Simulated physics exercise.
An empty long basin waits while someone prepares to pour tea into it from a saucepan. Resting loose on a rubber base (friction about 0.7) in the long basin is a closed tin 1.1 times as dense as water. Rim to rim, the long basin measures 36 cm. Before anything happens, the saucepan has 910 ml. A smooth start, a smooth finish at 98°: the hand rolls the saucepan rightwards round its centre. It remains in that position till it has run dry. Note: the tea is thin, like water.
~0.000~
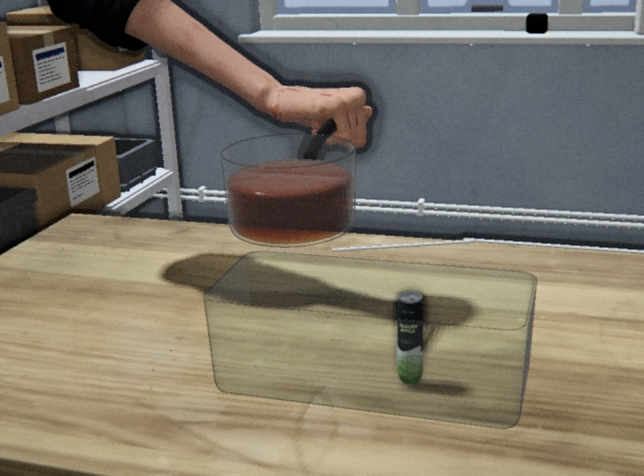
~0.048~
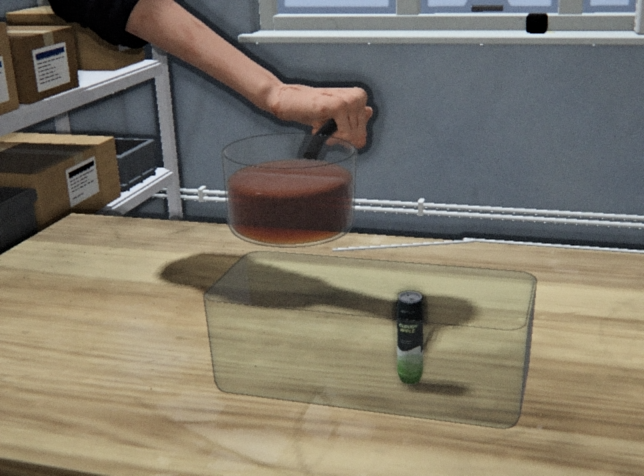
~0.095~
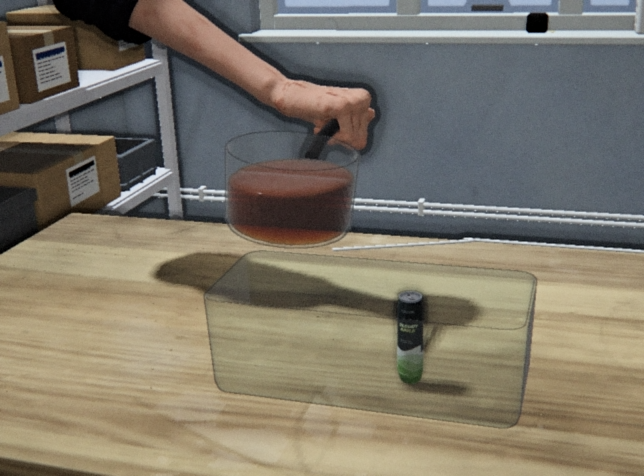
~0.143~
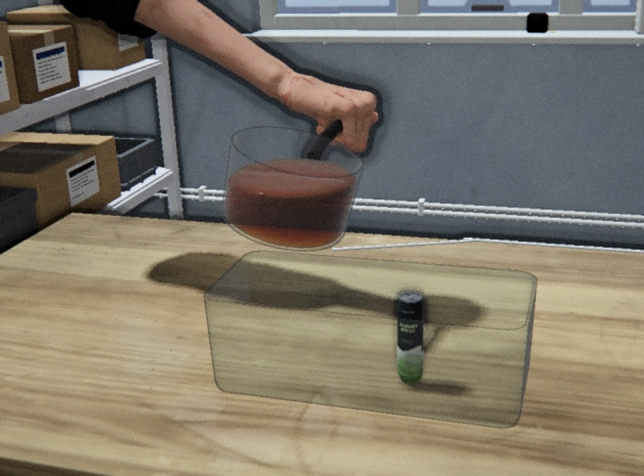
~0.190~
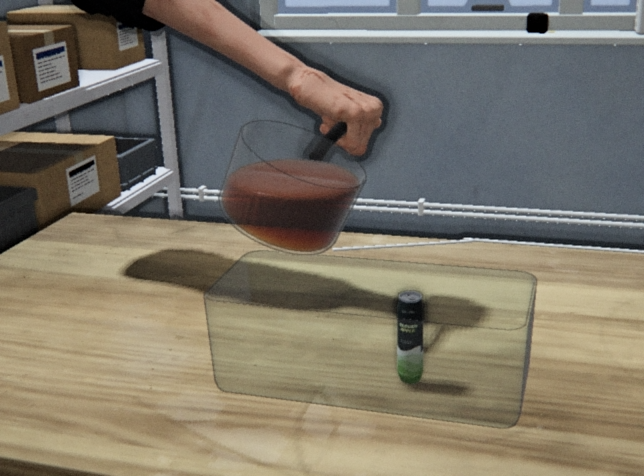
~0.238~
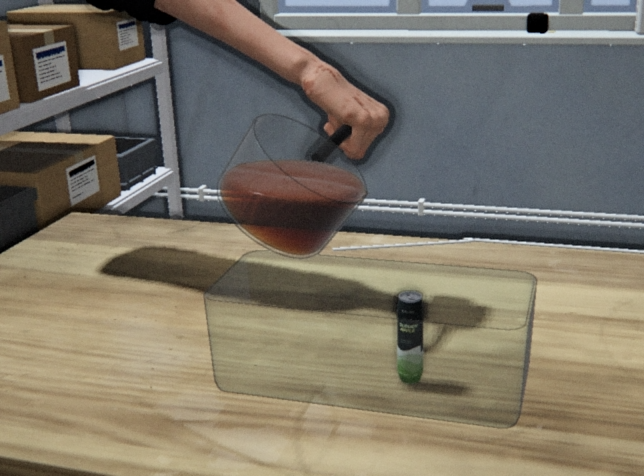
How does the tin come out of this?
It ends up knocked down.
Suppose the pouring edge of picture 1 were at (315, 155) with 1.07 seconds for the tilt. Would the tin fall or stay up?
Result: Tin upright.
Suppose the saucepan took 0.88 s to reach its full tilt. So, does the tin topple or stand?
The tin tips over.
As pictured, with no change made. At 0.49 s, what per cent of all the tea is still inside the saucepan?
Around 42 percent.
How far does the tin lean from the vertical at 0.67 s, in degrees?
Near 15 degrees.
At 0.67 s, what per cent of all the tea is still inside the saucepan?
About 14 % is still there.
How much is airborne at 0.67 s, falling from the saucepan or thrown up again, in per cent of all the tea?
Airborne fraction: Approx. 6 %.
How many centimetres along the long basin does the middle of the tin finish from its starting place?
7.5 cm.
Then, 0.49 s in, the tilt is 93° and 42 per cent is still to pour; the tin stands where it began.
Then, 0.67 s in, the tilt is 98° and 14 per cent is still to pour; the tin leans 16°.
Then, 0.86 s in, the tilt is 98° and 4 per cent is still to pour; the tin lies on its side.
Then, 1.07 s in, the tilt is 98° and 1 per cent is still to pour; the tin lies on its side.
Finally, the tin lies on its side.
